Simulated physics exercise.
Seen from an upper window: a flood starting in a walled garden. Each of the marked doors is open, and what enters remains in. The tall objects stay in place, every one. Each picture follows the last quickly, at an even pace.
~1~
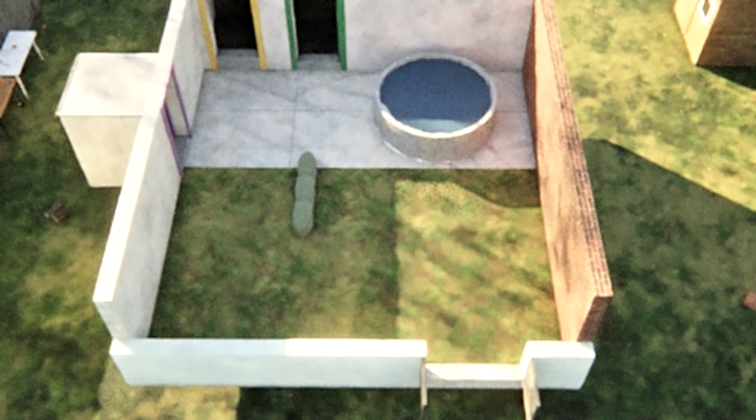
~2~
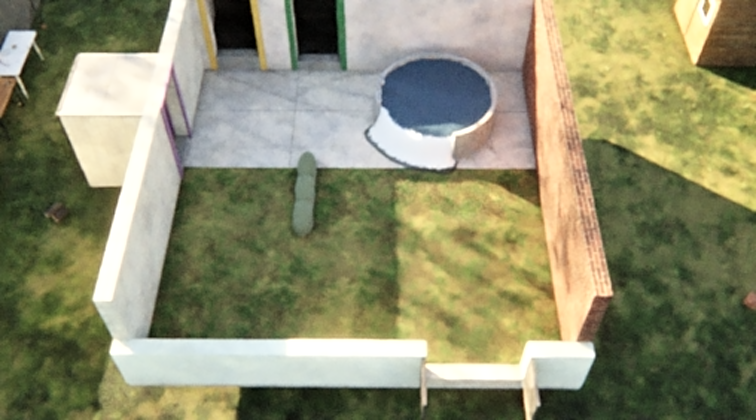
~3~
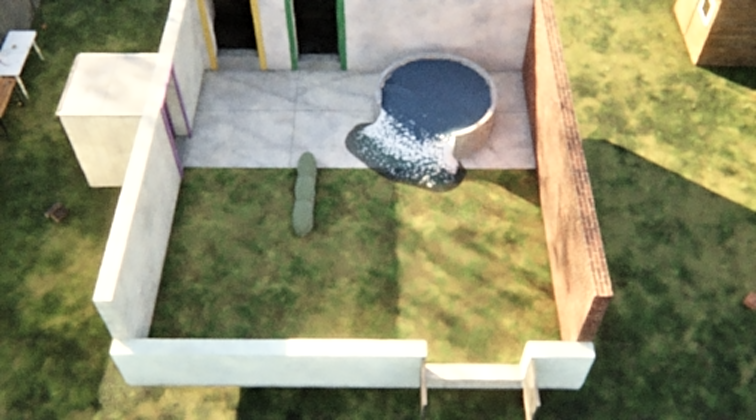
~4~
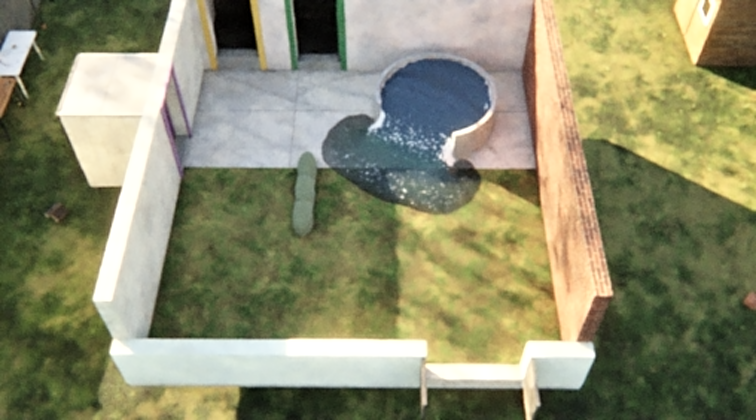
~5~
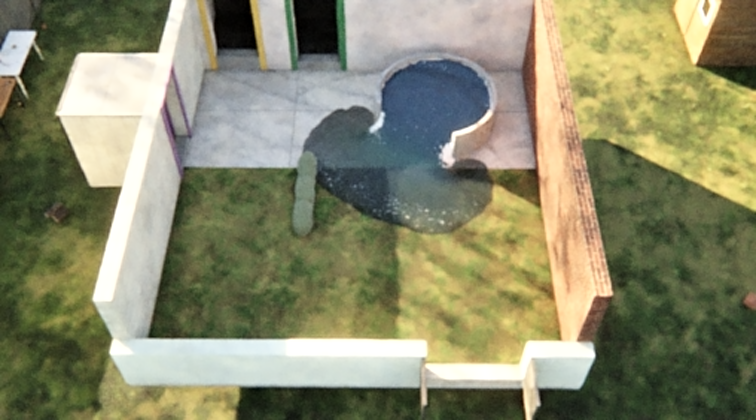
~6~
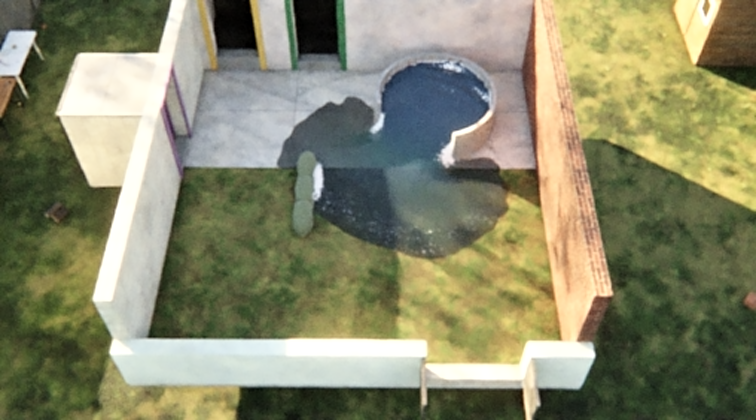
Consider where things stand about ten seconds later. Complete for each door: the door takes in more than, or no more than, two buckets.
Completed: The green door takes in no more than two buckets; the purple door takes in no more than two buckets; the yellow door takes in no more than two buckets.
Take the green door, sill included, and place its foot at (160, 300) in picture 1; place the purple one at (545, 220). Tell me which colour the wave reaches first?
It would be the door marked purple.
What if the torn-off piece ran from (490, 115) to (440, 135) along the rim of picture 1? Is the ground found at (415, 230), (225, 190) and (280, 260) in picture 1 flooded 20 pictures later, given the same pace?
Going through them, the first would be submerged, the next still bare and the last still bare.
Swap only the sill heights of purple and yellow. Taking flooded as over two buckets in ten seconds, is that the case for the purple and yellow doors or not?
I'd say the purple door comes in under, while the yellow door comes in under.
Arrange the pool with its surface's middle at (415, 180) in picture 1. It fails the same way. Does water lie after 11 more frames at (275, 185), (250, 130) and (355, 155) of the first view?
Taking them in the order asked: Spared, then spared, then spared.
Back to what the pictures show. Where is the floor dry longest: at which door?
Door: The green one.
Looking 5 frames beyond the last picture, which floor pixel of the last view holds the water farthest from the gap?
Roughly (213, 169).
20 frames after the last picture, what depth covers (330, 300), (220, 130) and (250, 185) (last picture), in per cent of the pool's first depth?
About 12, 4 and 2 percent, in that order.
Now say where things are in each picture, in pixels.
Still water in the pool at (436, 96), in the first frame.
Water pours out at (407, 146) and has run to (369, 132), in the second frame.
The front is at (353, 134), out from the gap at (407, 148), in the third frame.
Water pours out at (407, 149) and has run to (328, 143), in the fourth frame.
Water pours out at (407, 149) and has run to (446, 230), in the fifth frame.
Water pours out at (407, 149) and has run to (444, 252), in the sixth frame.
A moment on, water covers 30 % of the floor; the green door not reached, the purple door not reached, the yellow door not reached.
Next, water covers 40 % of the floor; the green door not reached, the purple door wet at the sill, nothing in, the yellow door not reached.
Then, water covers 65 % of the floor; the green door not reached, the purple door wet at the sill, nothing in, the yellow door not reached.
Later, water covers 80 % of the floor; the green door wet at the sill, nothing in, the purple door wet at the sill, nothing in, the yellow door wet at the sill, nothing in.
In the end, water covers 95 % of the floor; the green door wet at the sill, nothing in, the purple door wet at the sill, nothing in, the yellow door wet at the sill, nothing in.
